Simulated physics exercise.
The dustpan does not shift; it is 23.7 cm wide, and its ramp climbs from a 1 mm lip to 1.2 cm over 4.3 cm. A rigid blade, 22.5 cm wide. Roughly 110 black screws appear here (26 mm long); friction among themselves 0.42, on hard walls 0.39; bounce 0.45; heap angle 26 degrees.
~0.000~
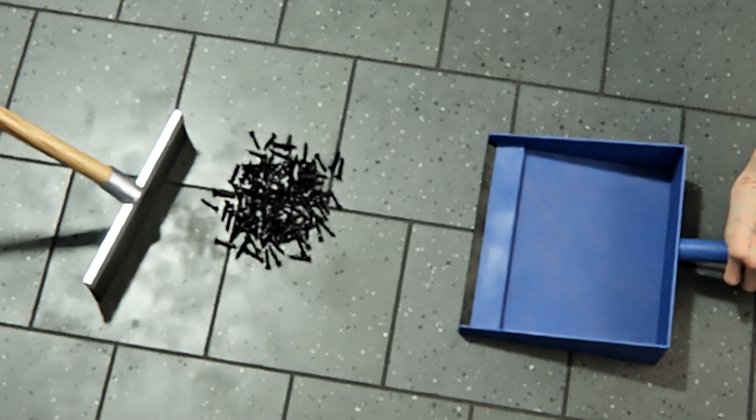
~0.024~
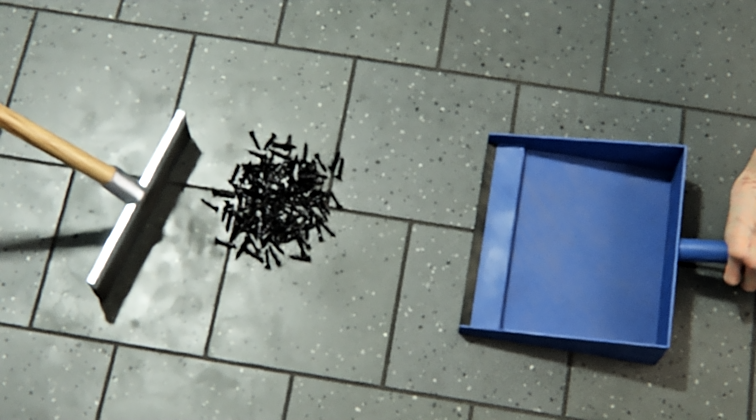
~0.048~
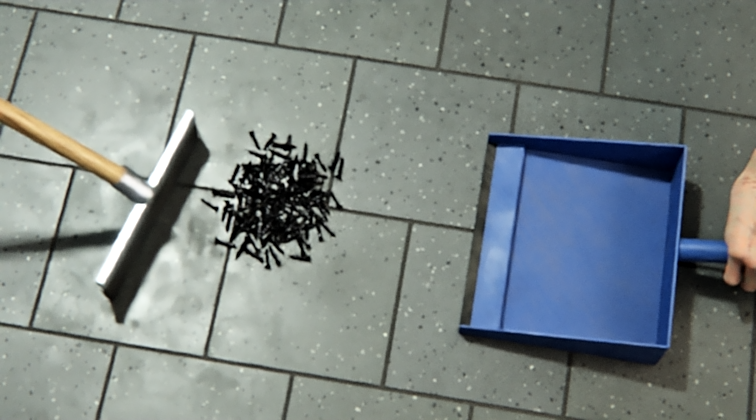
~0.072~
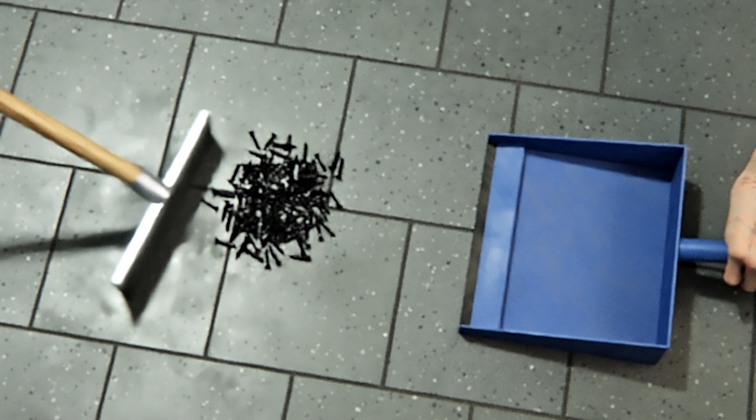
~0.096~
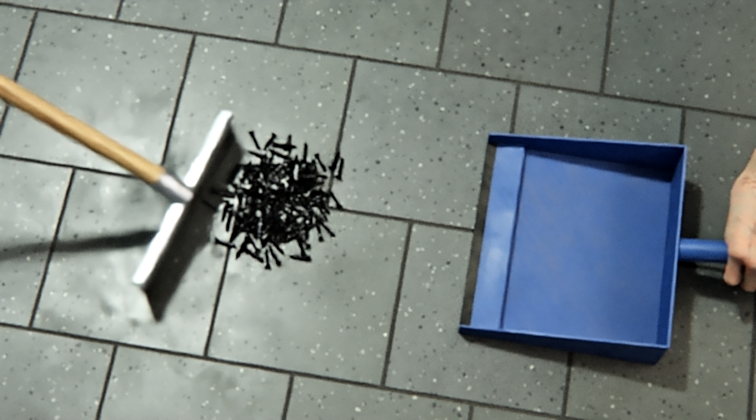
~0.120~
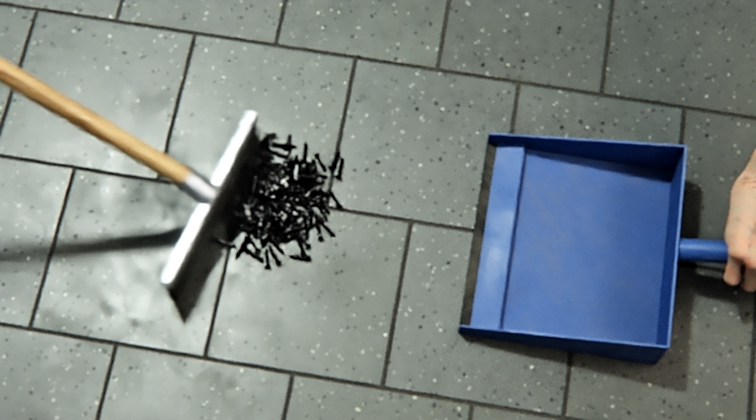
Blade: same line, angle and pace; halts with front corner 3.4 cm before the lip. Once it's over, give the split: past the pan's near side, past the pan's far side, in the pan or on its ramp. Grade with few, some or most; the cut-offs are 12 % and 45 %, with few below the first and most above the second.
Past the pan's near side: Few; past the pan's far side: Few; in the pan or on its ramp: Most.
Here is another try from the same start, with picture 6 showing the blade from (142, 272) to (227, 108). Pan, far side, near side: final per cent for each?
Pan 10 % / far 10 % / near 0 %.
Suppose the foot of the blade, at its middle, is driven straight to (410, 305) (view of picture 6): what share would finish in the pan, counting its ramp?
Some 45 per cent.
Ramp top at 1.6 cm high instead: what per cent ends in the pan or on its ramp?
55 %.
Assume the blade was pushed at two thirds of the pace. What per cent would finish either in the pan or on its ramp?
About 25 %.
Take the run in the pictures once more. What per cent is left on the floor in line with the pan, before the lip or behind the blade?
Some 20 per cent end up there.
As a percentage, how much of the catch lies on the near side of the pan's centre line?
I'd say near 40 per cent.
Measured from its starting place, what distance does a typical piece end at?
Median shift: Approx. 26 cm.
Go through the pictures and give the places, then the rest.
Blade from (90, 283) to (179, 118), moved 0.0 cm, 0 of the pieces shifted so far; middle of the pieces at (278, 199); pan at (586, 253), in the first frame.
Blade from (93, 283) to (182, 118), moved 0.3 cm, 0 of the pieces shifted so far; middle of the pieces at (278, 199), in the second frame.
Blade from (103, 283) to (191, 118), moved 1.4 cm, 0 of the pieces shifted so far; middle of the pieces at (278, 199), in the third frame.
Blade from (119, 283) to (206, 118), moved 3.1 cm, 0 of the pieces shifted so far; middle of the pieces at (278, 199), in the fourth frame.
Blade from (141, 283) to (227, 118), moved 5.5 cm, 0 of the pieces shifted so far; middle of the pieces at (278, 199), in the fifth frame.
Blade from (167, 283) to (252, 118), moved 8.4 cm, 16 of the pieces shifted so far; middle of the pieces at (278, 199); pan at (586, 253). The blade's pace is about 1.20 m/s, heading 10 degrees away from the viewer's side, in the sixth frame.
After 0.23 s, middle of the blade 17 cm from the lip; 0 % over the lip, far side 0 %, near side 0 %.
Then, at 0.31 s, middle of the blade 8 cm from the lip; 0 % over the lip, far side 0 %, near side 5 %.
After 0.52 s, middle of the blade 6 cm from the lip; 80 % over the lip, far side 0 %, near side 5 %.
By 1.4 s all is still; near side 5 %, far side 0 %, pan 70 %, in front of the lip or behind the blade 20 %.
